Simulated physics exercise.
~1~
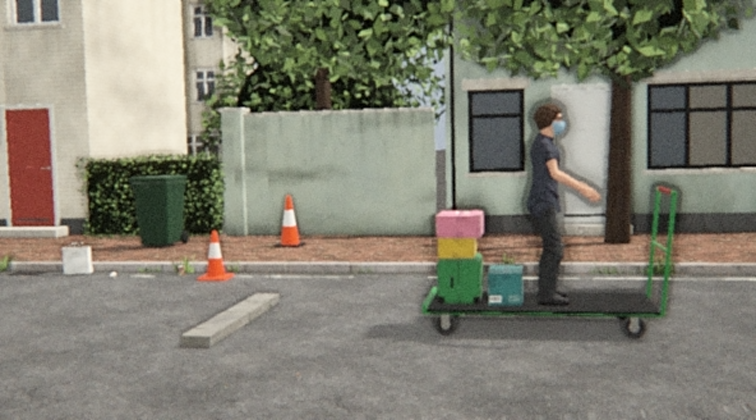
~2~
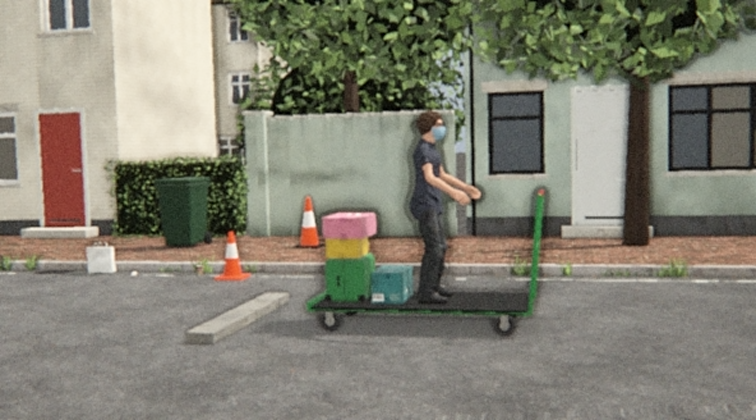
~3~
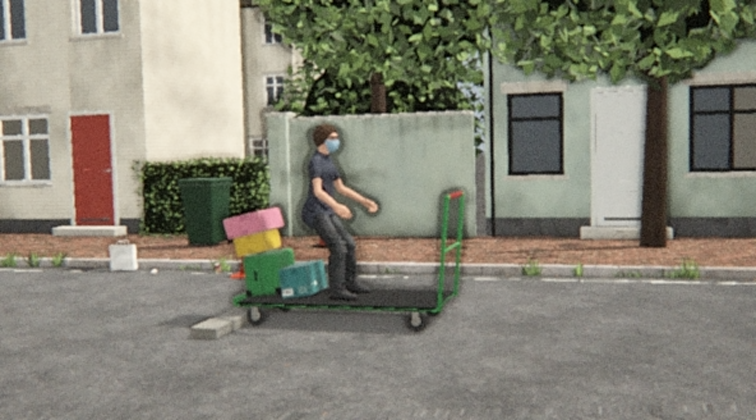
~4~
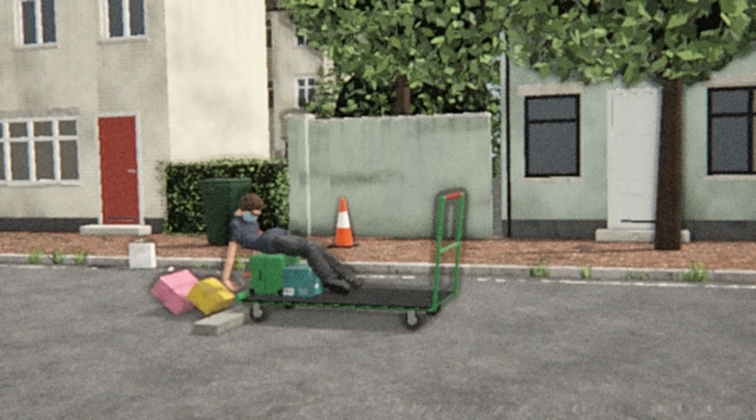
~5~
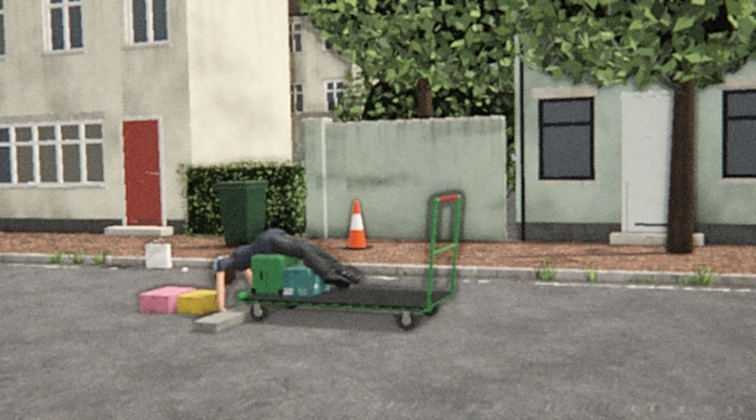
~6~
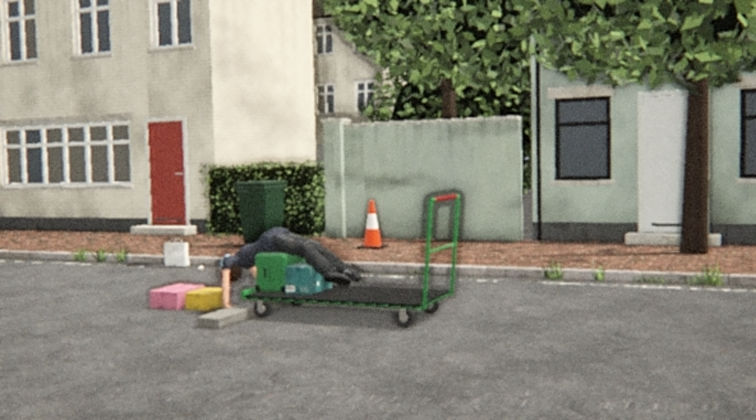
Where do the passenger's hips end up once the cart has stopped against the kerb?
The passenger's hips stay over the deck, behind the front edge, while the head and arms hang down past it.
The video shows a masked person riding a green cart left until it stops at a kerb. The pink and yellow boxes tumble off the front, and the person falls left, ending draped face down over the green case, arms hanging past the edge.
